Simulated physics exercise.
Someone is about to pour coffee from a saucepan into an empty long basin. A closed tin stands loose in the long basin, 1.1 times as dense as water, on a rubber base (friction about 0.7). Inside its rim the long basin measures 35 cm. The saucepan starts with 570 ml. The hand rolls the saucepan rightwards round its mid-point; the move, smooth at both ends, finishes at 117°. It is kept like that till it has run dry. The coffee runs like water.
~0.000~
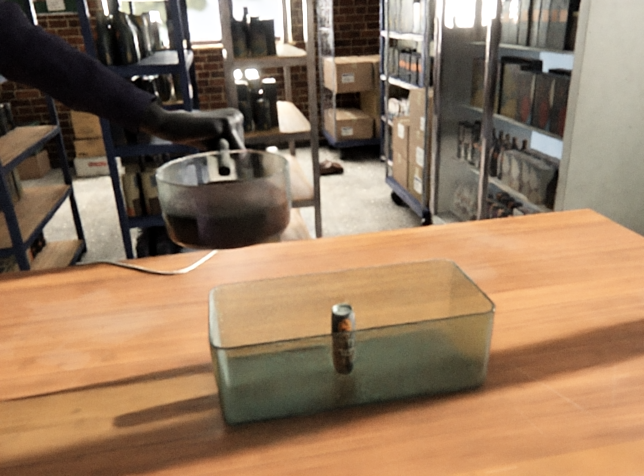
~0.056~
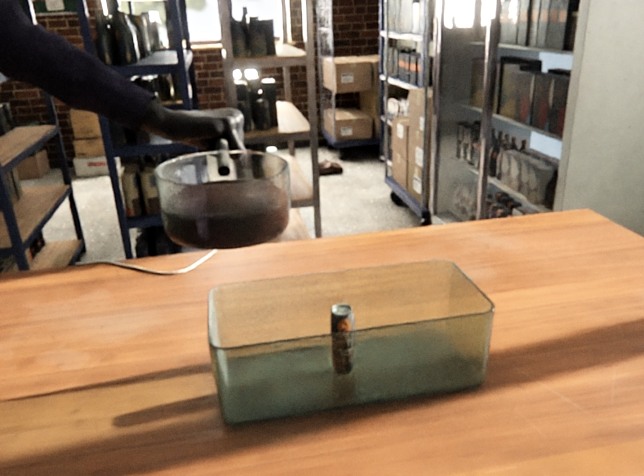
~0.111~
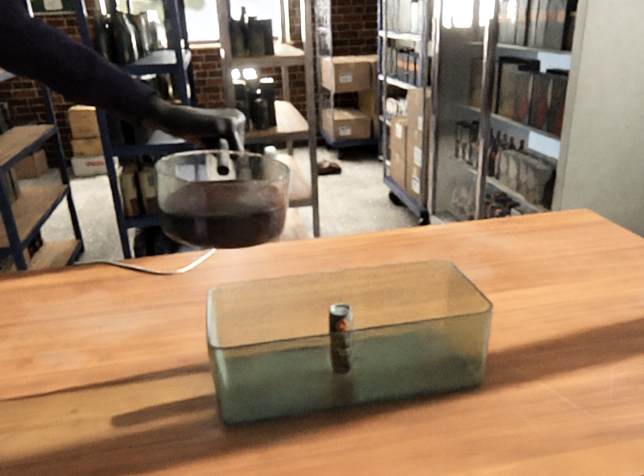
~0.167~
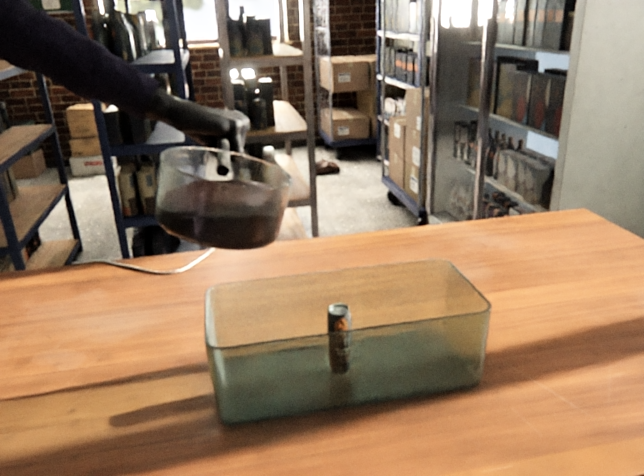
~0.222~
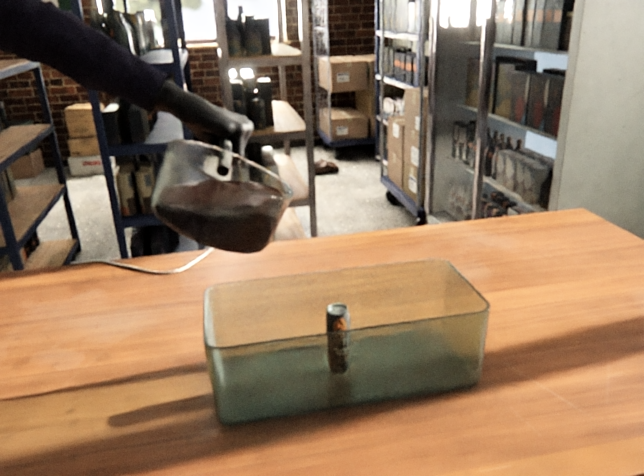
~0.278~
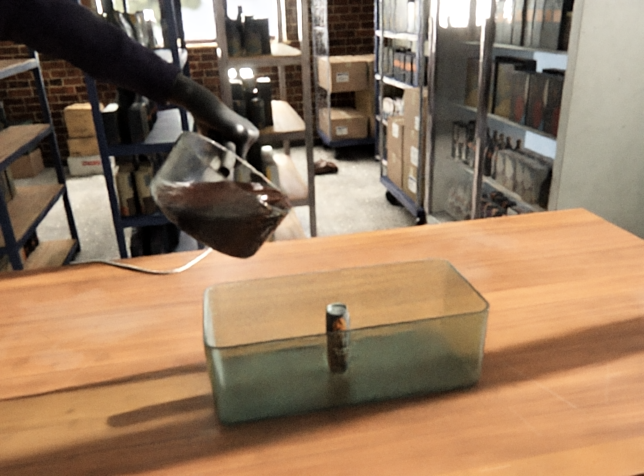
A gloved hand tilting a glass saucepan of dark liquid rightwards above a table, behind a long clear basin holding a small tin.
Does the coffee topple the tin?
The tin topples.
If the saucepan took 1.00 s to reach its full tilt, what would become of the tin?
The tin keeps standing.
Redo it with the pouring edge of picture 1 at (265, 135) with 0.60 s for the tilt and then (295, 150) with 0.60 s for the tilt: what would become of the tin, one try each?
First it topples; then it falls.
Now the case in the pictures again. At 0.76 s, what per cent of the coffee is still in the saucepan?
Near 2 in a hundred.
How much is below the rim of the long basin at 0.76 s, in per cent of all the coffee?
Near 90 in a hundred.
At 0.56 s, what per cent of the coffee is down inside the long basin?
Some 40 per cent.
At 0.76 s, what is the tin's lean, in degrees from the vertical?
It is at some 15°.
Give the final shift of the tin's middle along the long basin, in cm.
Some 7.5 cm.
By 0.56 s the tilt is 105° and 20 per cent is still to pour; the tin stands where it began.
By 0.76 s the tilt is 117° and 2 per cent is still to pour; the tin leans 14°.
By 0.97 s the tilt is 117° and 0 per cent is still to pour; the tin lies on its side.
By 1.20 s the tilt is 117° and 0 per cent is still to pour; the tin lies on its side.
At rest the tin lies on its side.
